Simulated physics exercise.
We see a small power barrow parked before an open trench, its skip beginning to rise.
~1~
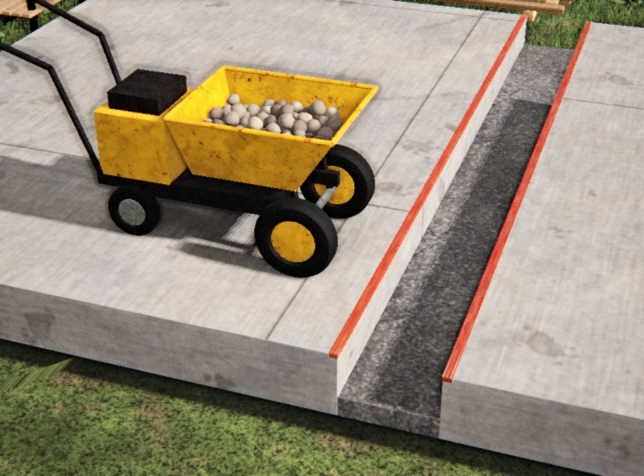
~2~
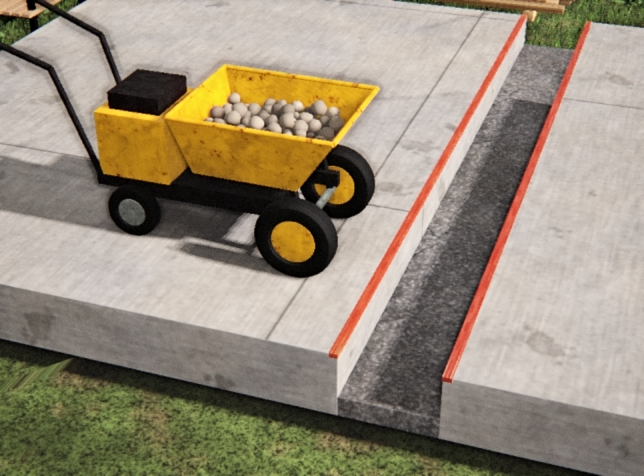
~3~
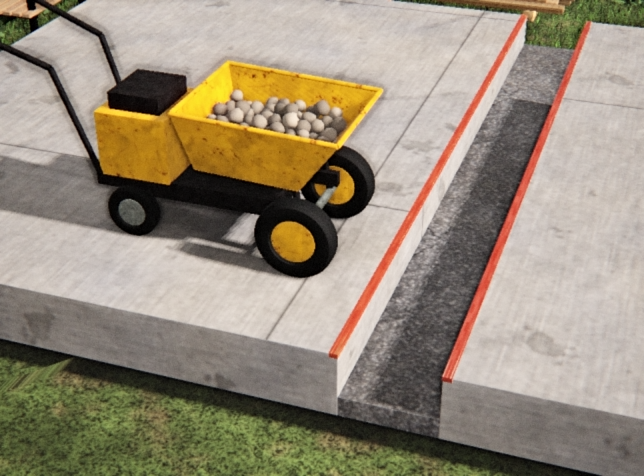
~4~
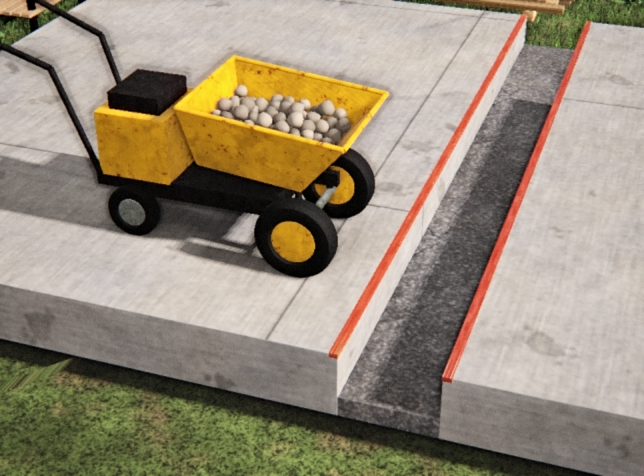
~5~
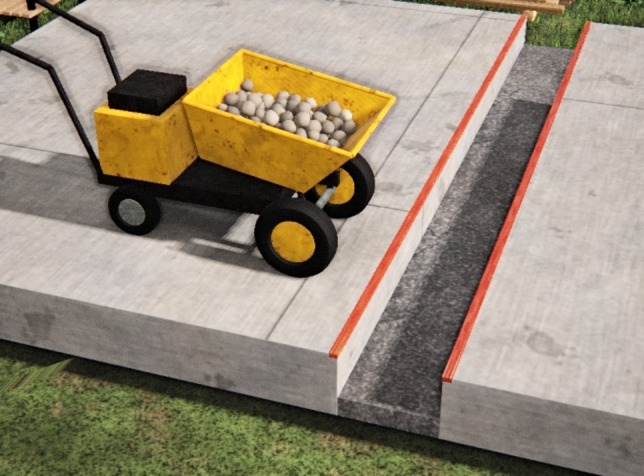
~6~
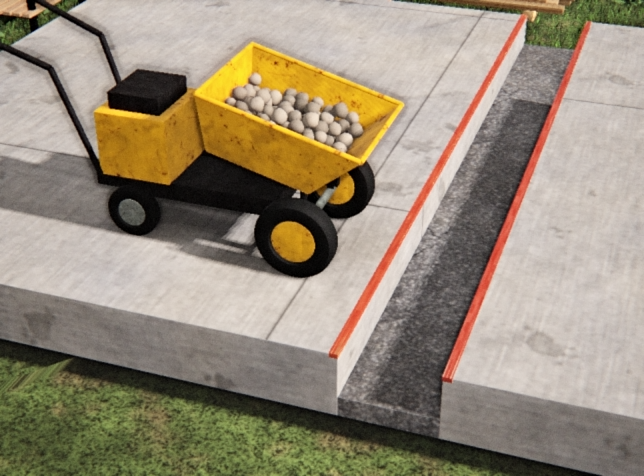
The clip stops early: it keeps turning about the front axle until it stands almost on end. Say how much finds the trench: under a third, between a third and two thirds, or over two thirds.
The trench ends with over two thirds of it.
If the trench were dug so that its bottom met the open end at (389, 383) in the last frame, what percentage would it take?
Close to 90 per cent.
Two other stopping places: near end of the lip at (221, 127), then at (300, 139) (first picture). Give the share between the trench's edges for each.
In turn 20 and 100 in a hundred.
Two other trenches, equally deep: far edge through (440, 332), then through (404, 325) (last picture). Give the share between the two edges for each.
In turn 70 and 10 in a hundred.
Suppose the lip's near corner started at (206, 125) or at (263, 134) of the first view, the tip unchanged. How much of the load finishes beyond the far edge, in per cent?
The first gives 0 %, the second 0 %.
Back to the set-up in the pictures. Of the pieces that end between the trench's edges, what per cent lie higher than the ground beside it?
Some 0 per cent.
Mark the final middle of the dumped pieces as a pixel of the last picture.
Near (451, 297).
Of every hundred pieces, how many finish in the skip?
Some 0 per cent.
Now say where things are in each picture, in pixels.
Lip of the skip near (332, 144), level; top of the load near (262, 121), river pebbles; first edge of the trench near (355, 315); far edge near (464, 337), the trench over half as wide as the skip, and about half as deep as wide, in the first picture.
Lip of the skip near (333, 145), level; top of the load near (263, 120), in the second picture.
Lip of the skip near (337, 147), tipped barely; top of the load near (266, 119), in the third picture.
Lip of the skip near (343, 151), tipped a little; top of the load near (254, 119), in the fourth picture.
Lip of the skip near (351, 156), tipped a little; top of the load near (260, 116), in the fifth picture.
Lip of the skip near (361, 163), tipped clearly; top of the load near (267, 112); first edge of the trench near (355, 315); far edge near (464, 337), in the sixth picture.
Shortly afterwards, skip tipped steeply; the whole lot in the skip.
Next, skip tipped steeply; the bulk in the skip; a little in or heaped over the trench.
Some moments later, skip tipped right over; a little in the skip; the bulk in or heaped over the trench; only a few beyond it.
In the end, skip tipped right over; all but a few in or heaped over the trench; only a few beyond it.
